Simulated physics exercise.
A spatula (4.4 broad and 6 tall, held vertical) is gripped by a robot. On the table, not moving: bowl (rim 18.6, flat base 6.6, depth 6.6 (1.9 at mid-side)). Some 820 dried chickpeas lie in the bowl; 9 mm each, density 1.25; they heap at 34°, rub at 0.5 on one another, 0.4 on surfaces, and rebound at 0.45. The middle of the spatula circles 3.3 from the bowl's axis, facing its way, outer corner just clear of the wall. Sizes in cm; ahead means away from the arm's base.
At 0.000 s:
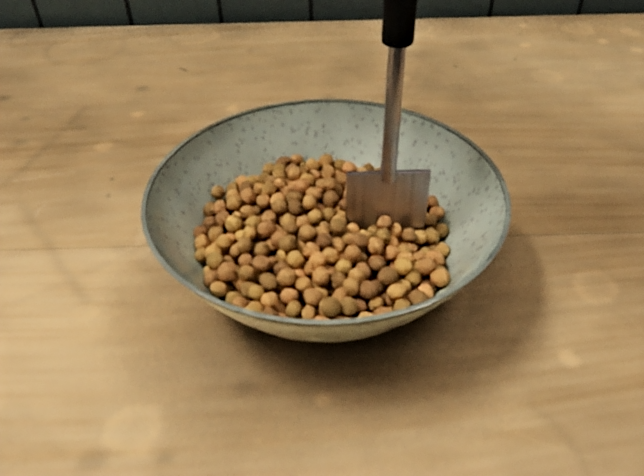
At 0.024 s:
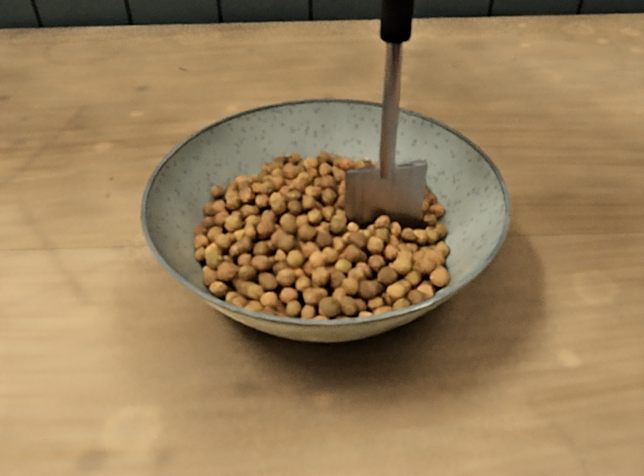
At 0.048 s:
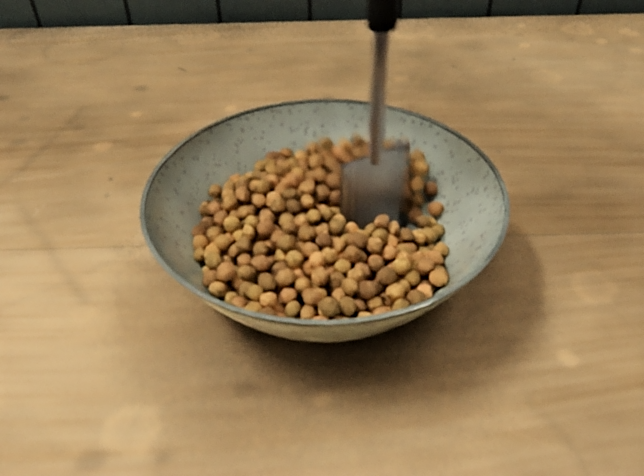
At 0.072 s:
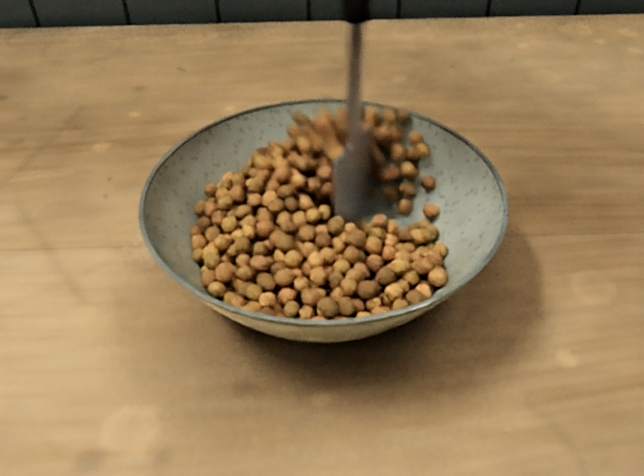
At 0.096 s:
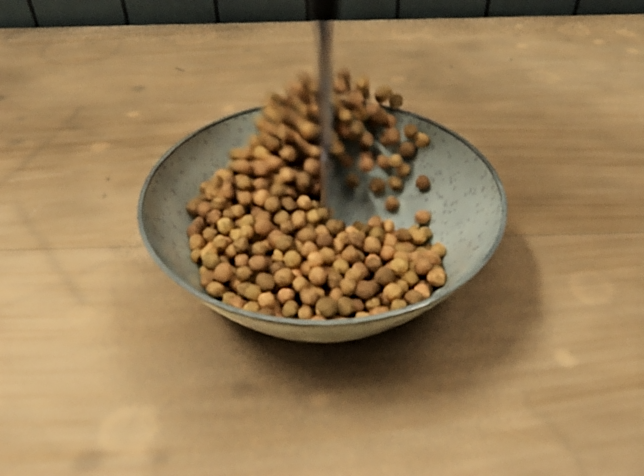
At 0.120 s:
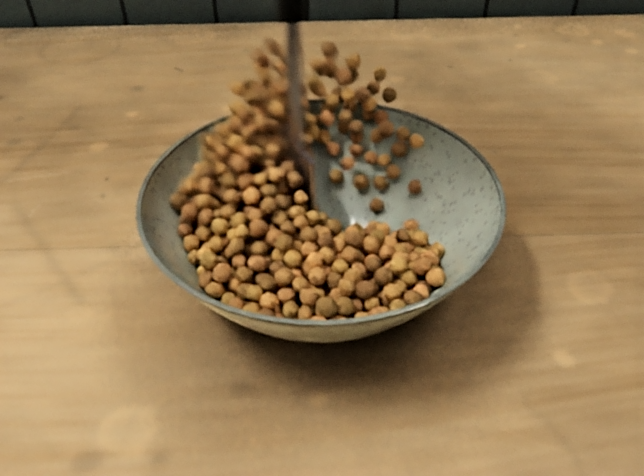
At the start, a flat metal spatula with a black handle stands upright in a speckled bowl of small, round brown chickpeas on a wooden table. The spatula turns and sweeps leftward through the bowl's far side, and the chickpeas pile up, then scatter into the air above the back rim.
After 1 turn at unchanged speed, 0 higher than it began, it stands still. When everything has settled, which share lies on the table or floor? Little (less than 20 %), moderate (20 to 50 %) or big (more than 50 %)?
Answer: Moderate; 20 to 50 % of the dried chickpeas finish on the table or floor.
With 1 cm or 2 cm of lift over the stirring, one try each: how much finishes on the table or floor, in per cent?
About 30 and 30 per cent.
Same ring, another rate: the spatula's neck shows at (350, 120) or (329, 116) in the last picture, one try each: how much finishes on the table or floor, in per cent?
About 5 and 15 per cent.
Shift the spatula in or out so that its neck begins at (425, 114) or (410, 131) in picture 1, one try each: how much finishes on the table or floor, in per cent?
About 35 and 45 per cent.
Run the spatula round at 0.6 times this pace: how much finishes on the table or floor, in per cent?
Some 10 per cent.
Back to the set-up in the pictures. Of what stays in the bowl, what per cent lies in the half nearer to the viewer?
Some 40 per cent.
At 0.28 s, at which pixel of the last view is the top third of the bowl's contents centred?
Near (373, 266).
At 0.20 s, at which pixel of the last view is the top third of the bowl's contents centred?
Near (207, 218).
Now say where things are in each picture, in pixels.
The first picture shows the spatula neck at (390, 147), 0° round; upper third of the load around (313, 226), from x 200 to 440, top at y 160; 815 in the bowl.
The second picture shows the spatula neck at (388, 142), 8° round; upper third of the load around (315, 221), from x 200 to 440, top at y 160.
The third picture shows the spatula neck at (376, 130), 31° round; upper third of the load around (314, 203), from x 200 to 440, top at y 140.
The fourth picture shows the spatula neck at (353, 120), 58° round; upper third of the load around (309, 184), from x 195 to 440, top at y 110.
The fifth picture shows the spatula neck at (325, 116), 85° round; upper third of the load around (293, 167), from x 195 to 440, top at y 75.
The sixth picture shows the spatula neck at (296, 119), 112° round; upper third of the load around (265, 157), from x 180 to 435, top at y 45; 802 in the bowl, 13 in flight or on the tool.
After 0.20 s, 202° round, highest piece 11 above the table; 730 in the bowl, 85 in flight or on the tool.
After 0.28 s, 292° round, highest piece 13 above the table; 630 in the bowl, 53 on the table or floor, 132 in flight or on the tool.
After 0.52 s, 0° round, highest piece 7 above the table; 529 in the bowl, 286 on the table or floor.
After 1.22 s, 0° round, highest piece 6 above the table; 529 in the bowl, 286 on the table or floor.
In the end, 529 in the bowl, 286 on the table or floor. That is 35 % on the table or floor.
